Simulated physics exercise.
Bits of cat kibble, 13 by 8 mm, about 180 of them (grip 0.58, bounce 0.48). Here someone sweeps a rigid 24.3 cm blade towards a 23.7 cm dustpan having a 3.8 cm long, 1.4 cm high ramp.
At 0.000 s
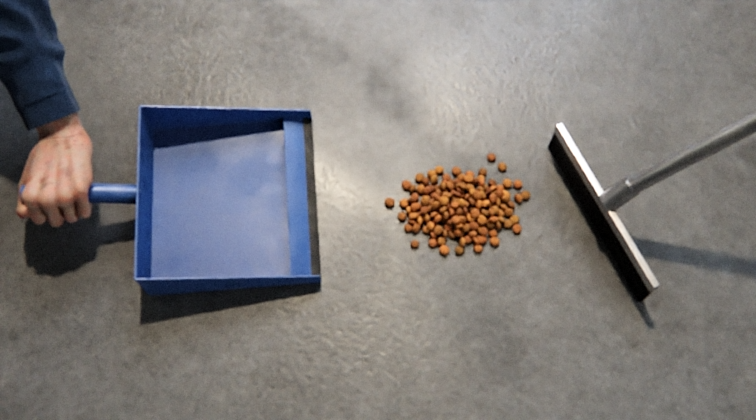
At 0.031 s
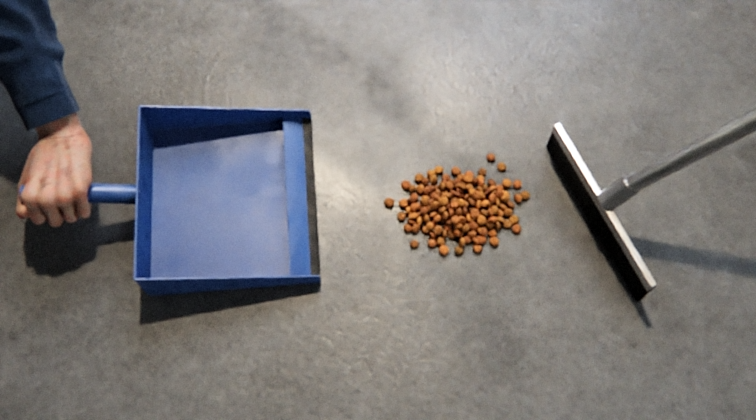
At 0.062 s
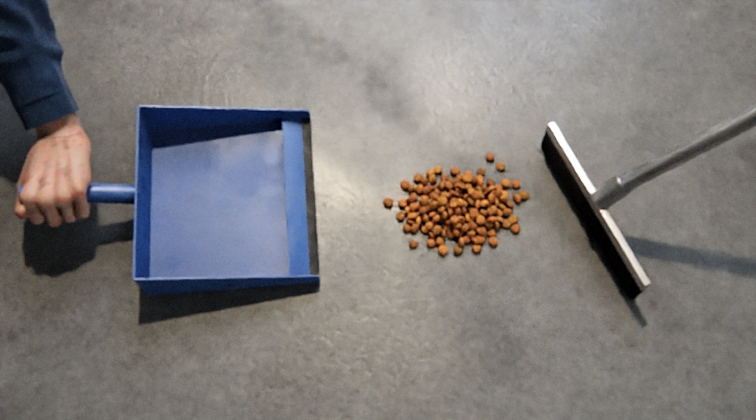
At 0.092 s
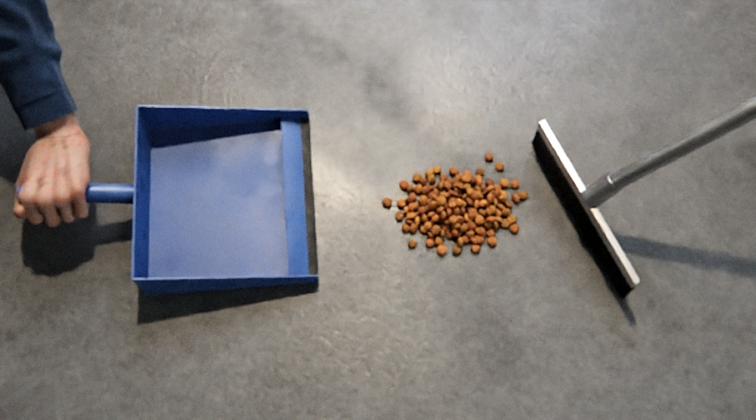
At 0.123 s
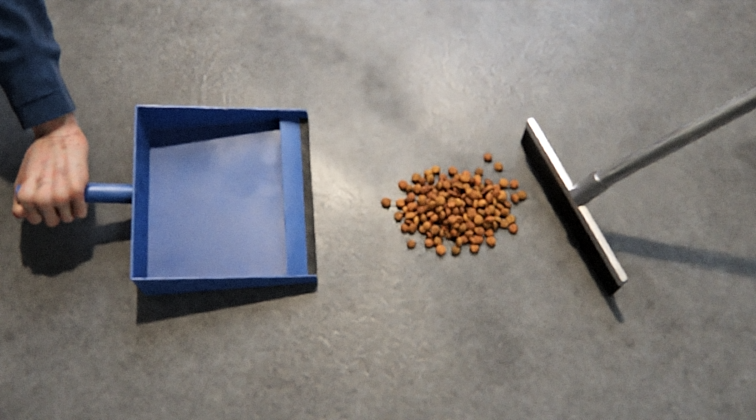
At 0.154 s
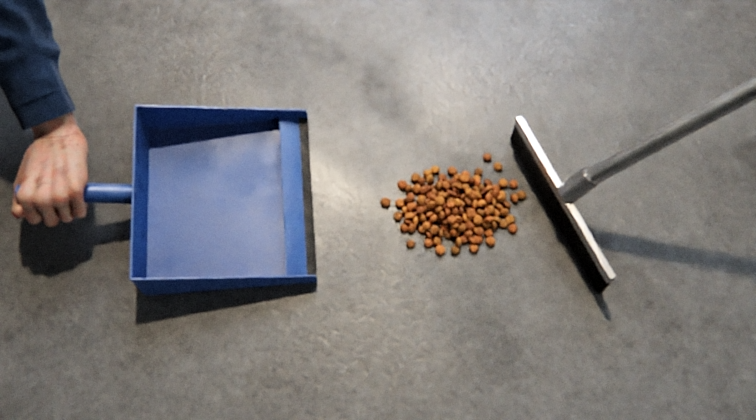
On a smooth grey concrete floor, seen from directly above, light falls softly and casts dark shadows. A hand in a dark blue sleeve grips the handle of a blue dustpan at left, a loose pile of small brown kibble sits near the middle, and a thin, slanted blade on a grey metal pole stands at right. The blade slides a short way left towards the pile, while the kibble, dustpan and view stay almost still.
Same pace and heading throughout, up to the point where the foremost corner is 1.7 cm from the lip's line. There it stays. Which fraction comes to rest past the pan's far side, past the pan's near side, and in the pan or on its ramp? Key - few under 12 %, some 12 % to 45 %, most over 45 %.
Far side: Few. Near side: Few. Pan: Few.
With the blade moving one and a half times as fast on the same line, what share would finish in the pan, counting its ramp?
I'd put it at close to 0 per cent.
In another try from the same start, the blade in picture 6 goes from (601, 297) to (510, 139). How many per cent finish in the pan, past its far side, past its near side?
Split: Pan = 15, far = 0, near = 25.
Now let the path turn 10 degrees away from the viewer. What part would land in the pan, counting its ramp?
About 0 percent would end up there.
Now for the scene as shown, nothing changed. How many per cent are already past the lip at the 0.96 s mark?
Some 0 per cent.
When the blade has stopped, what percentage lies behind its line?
About 10 per cent.
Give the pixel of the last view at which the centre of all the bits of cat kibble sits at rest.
I'd say roughly (349, 218).
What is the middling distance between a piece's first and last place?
About 14 cm.
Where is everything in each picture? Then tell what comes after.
The first frame shows blade from (652, 287) to (559, 130), moved 0.0 cm, 0 of the pieces shifted so far; middle of the pieces at (462, 204); pan at (219, 204).
The second frame shows blade from (650, 287) to (557, 130), moved 0.2 cm, 0 of the pieces shifted so far; middle of the pieces at (462, 204).
The third frame shows blade from (644, 285) to (551, 129), moved 0.9 cm, 0 of the pieces shifted so far; middle of the pieces at (461, 204).
The fourth frame shows blade from (634, 283) to (542, 127), moved 1.9 cm, 0 of the pieces shifted so far; middle of the pieces at (460, 204).
The fifth frame shows blade from (621, 281) to (530, 125), moved 3.3 cm, 0 of the pieces shifted so far; middle of the pieces at (459, 204).
The sixth frame shows blade from (609, 278) to (519, 123), moved 4.7 cm, 0 of the pieces shifted so far; middle of the pieces at (458, 204); pan at (215, 204). Its pace works out near 0.45 m/s, heading 17 degrees away from the viewer's side.
After 0.45 s, middle of the blade 19 cm from the lip; 0 % over the lip, far side 0 %, near side 0 %.
Then, at 0.65 s, middle of the blade 11 cm from the lip; 0 % over the lip, far side 0 %, near side 5 %.
After 0.96 s, middle of the blade 6 cm from the lip; 0 % over the lip, far side 0 %, near side 5 %.
By 1.3 s all is still; far side 0 %, near side 5 %, pan 0 %, in front of the lip or behind the blade 95 %.
